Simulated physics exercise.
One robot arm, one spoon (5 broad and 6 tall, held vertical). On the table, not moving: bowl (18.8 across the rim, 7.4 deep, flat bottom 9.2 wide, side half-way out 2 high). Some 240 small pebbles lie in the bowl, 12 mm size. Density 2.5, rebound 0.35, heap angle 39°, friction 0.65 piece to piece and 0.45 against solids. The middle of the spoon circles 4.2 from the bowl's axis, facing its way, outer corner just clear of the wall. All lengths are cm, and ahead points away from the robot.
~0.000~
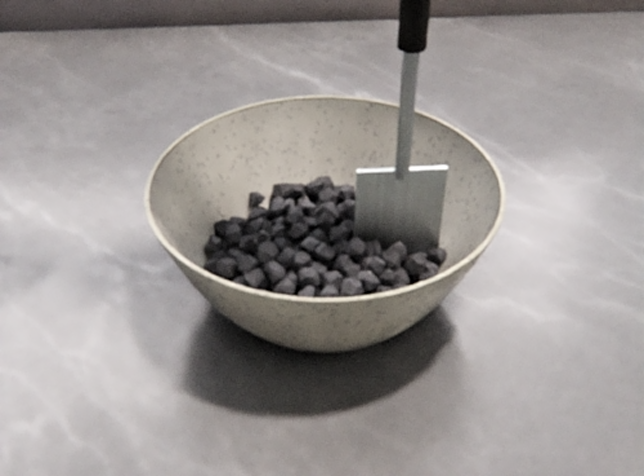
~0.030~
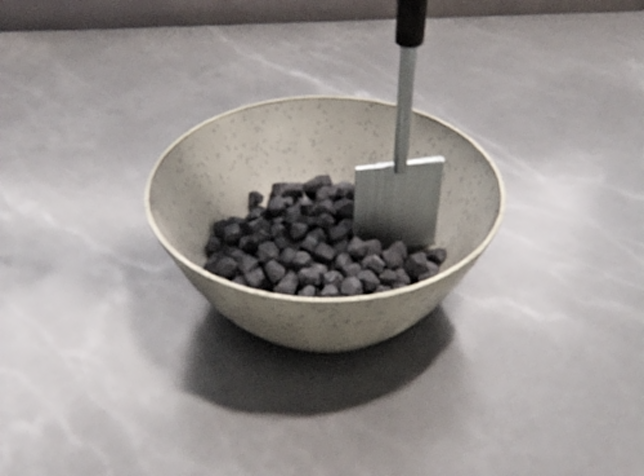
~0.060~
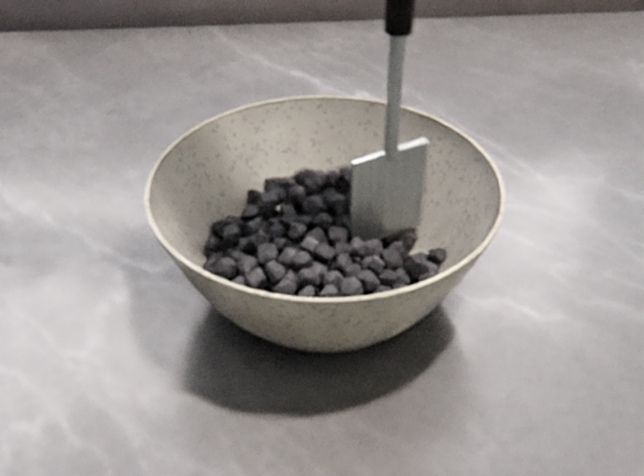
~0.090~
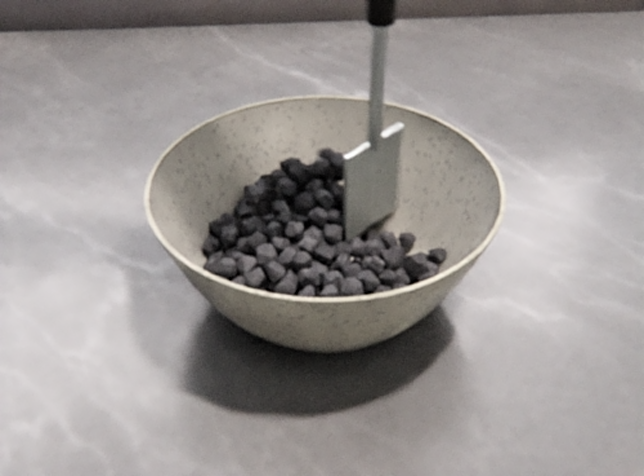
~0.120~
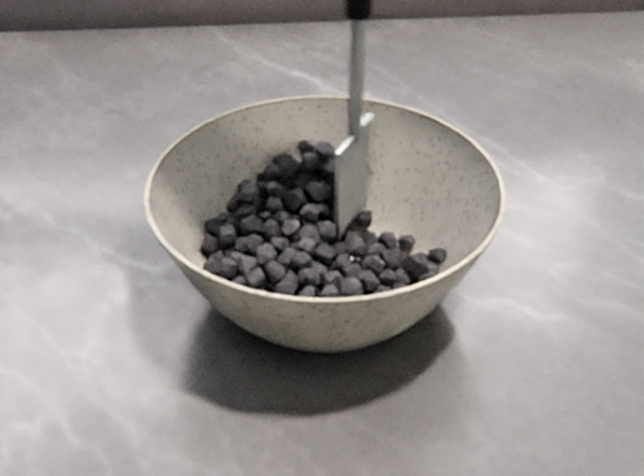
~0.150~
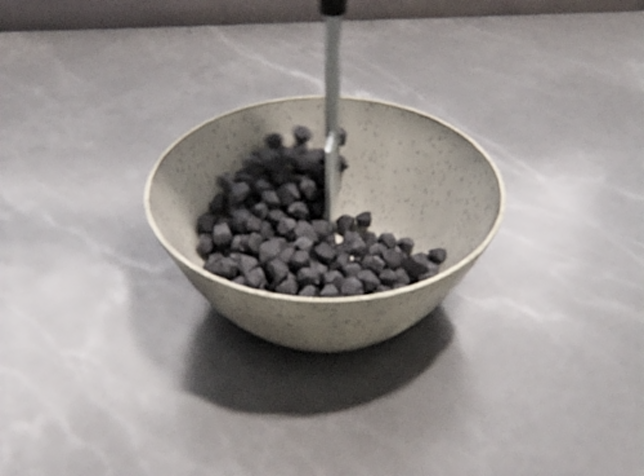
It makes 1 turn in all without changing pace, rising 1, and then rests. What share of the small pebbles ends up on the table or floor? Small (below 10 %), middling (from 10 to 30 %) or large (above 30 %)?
Share on the table or floor: Small (below 10 %).
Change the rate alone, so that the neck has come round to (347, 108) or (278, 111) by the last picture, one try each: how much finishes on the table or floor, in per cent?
Some 0 and 15 per cent.
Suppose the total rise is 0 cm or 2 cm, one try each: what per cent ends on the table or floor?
About 5 and 0 per cent.
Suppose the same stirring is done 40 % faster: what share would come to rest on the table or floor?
Then about 15 per cent.
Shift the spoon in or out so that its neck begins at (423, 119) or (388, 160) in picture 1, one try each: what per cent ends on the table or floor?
Some 0 and 0 per cent.
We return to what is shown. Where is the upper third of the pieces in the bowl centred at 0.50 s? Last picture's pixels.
Around (421, 250).
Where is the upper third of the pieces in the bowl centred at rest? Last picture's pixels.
Near (382, 181).
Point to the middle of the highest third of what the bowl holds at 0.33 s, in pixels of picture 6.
Near (246, 263).
After 0.33 s, 187° round, highest piece 8 above the table; 243 in the bowl.
After 0.50 s, 294° round, highest piece 9 above the table; 240 in the bowl, 3 in flight or on the tool.
After 0.79 s, 0° round, highest piece 8 above the table; 231 in the bowl, 11 on the table or floor, 1 in flight or on the tool.
After 1.49 s, 0° round, highest piece 7 above the table; 231 in the bowl, 12 on the table or floor.
In the end, 231 in the bowl, 12 on the table or floor. That is 5 % on the table or floor.
